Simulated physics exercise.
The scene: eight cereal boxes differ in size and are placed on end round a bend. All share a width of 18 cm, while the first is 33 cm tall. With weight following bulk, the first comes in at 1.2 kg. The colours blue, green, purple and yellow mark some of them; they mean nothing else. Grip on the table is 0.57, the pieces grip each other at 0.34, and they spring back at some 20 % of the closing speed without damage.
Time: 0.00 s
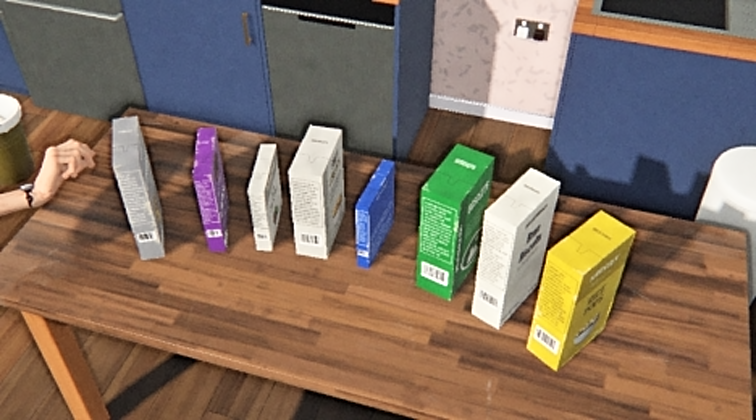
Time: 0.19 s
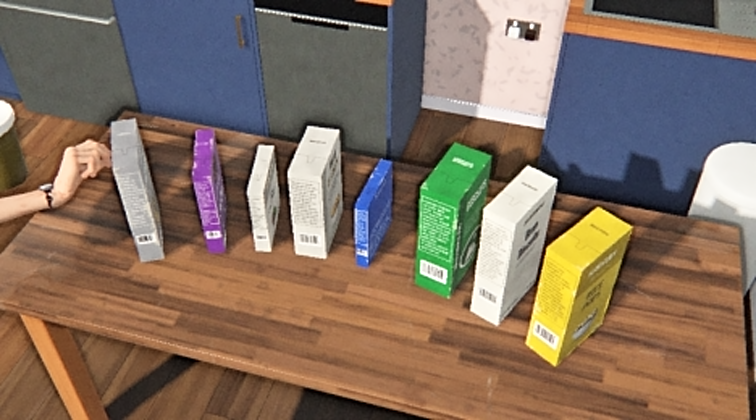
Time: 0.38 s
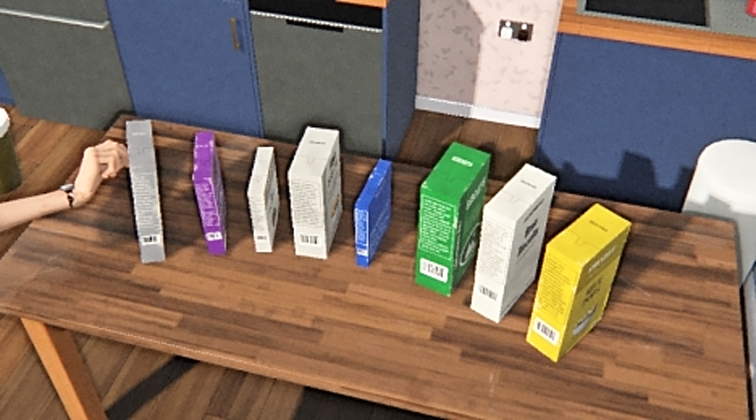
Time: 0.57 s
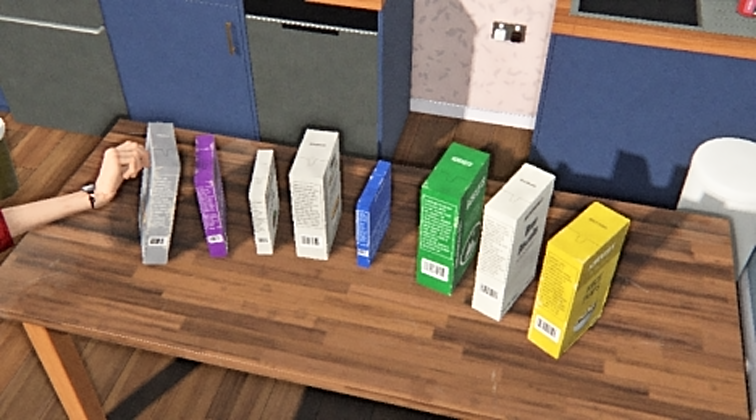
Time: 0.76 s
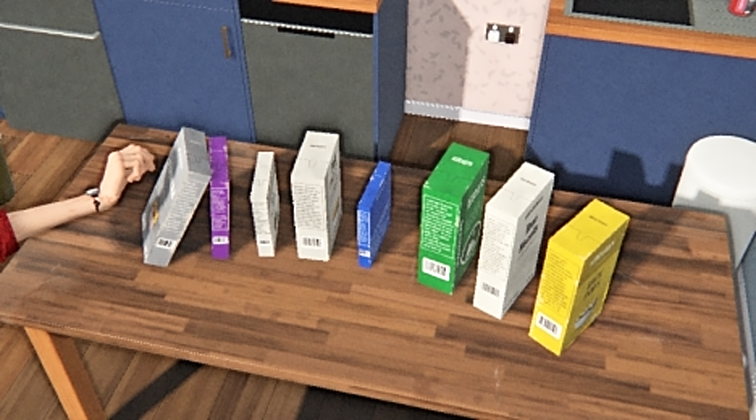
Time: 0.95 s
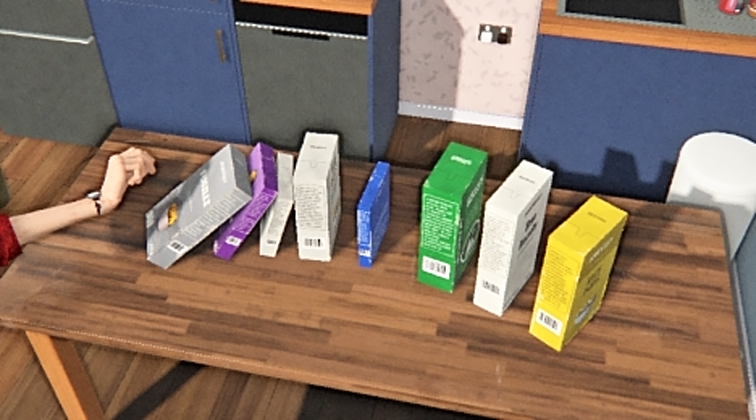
On a wooden kitchen table, a hand pushed the grey box at the left end of a curved row of upright boxes, and it tipped rightward into the purple one, which leaned over too.
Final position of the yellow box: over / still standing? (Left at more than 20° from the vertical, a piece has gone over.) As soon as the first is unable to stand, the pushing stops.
It is going to stand firm.
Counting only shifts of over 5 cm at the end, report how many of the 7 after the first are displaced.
My count gives 4.
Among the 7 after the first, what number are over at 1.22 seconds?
Number at that point: 3 in total.
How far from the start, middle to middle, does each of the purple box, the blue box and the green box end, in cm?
Purple 10 cm, blue 10 cm, green 0 cm.
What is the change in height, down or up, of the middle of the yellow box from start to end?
Looks like it winds up about 0 centimetres lower.
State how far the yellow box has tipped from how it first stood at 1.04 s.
Rotation: Approx. 0°.
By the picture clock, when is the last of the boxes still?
2.5 s, give or take.
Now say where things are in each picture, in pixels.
In the first picture (we follow the side turned to the camera; the camera moves round a little), finger (86, 154) 58 mm from the first box; yellow box (552, 315); blue box (382, 216); purple box (210, 216); no other piece has moved.
The second picture shows finger (103, 154) 14 mm from the first box; yellow box (551, 311).
The third picture shows finger (123, 154) pushing; yellow box (552, 307); no other piece has moved.
The fourth picture shows finger (142, 155) pushing; yellow box (553, 304); no other piece has moved.
The fifth picture shows finger (145, 158) stopped; yellow box (554, 301); purple box (220, 223) tipped 7°; one has shifted.
The sixth picture shows finger (146, 161) stopped; yellow box (554, 297); purple box (246, 225) tipped 35°; blue box (381, 217); 1 of the 7 other boxes over, 2 disturbed in all.
Around 1.04 s, 2 of the 7 other boxes over; yellow box unmoved; purple box tipped 45°.
Around 1.22 s, 3 of the 7 other boxes over; yellow box unmoved; purple box tipped 59°.
Around 1.44 s, 4 of the 7 other boxes over; yellow box unmoved; blue box tipped 66°.
Finally (2.5 s), 4 of the 7 other boxes over; yellow box unmoved; blue box tipped 75°; purple box tipped 62°. Three left standing. Seen by the last camera, middles, yellow box near (576, 275), blue box near (403, 237).
